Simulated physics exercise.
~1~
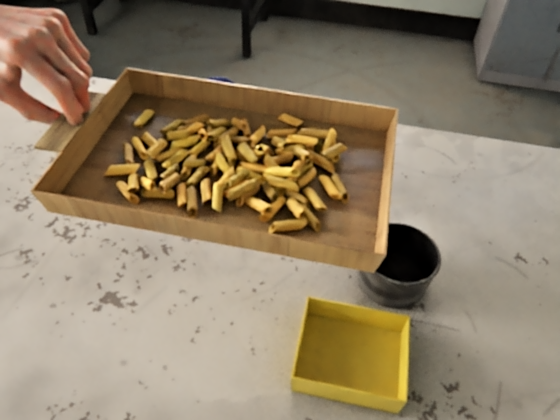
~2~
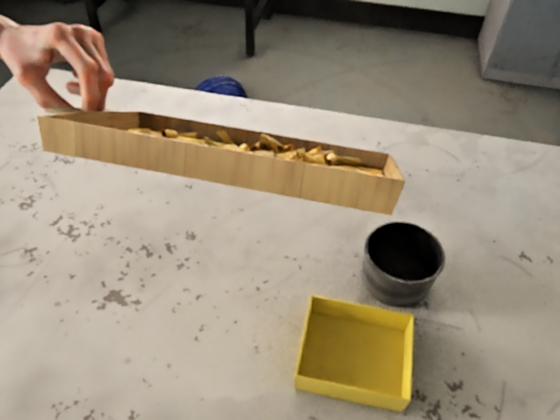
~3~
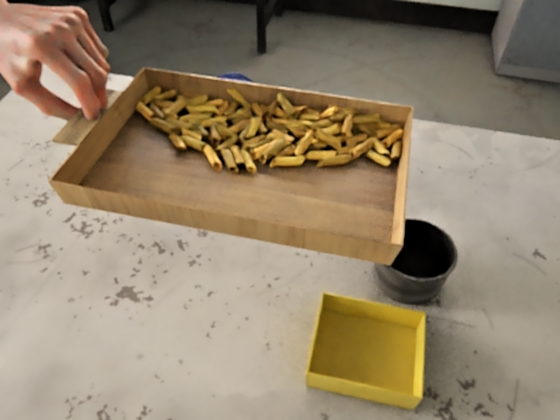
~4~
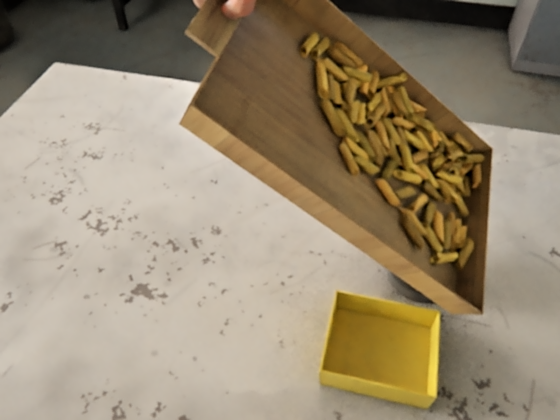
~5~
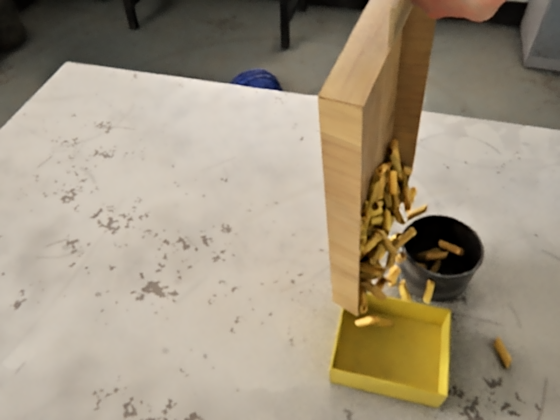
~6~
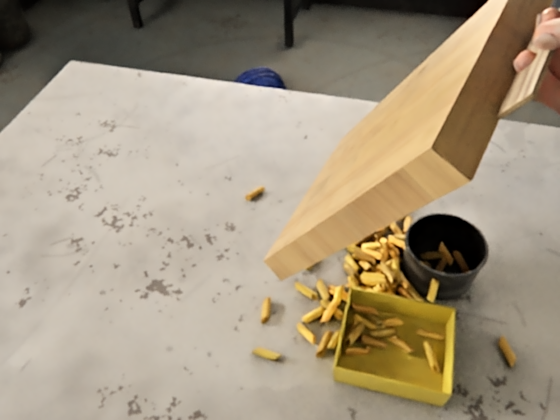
A hand holds a shallow wooden tray of short yellow pasta tubes above a worn white table, seen from above at an angle, with a black dish and a square yellow tin standing below to the right. The tray tilts, its pasta staying inside, then tips back to show the pieces again. The hand moves it right and tilts it steeply, and the pasta slides to the lower right side. Turned on edge, the tray spills pieces over both containers. It ends nearly overturned, with most pasta scattered on the table, some in the tin and a few in the dish.
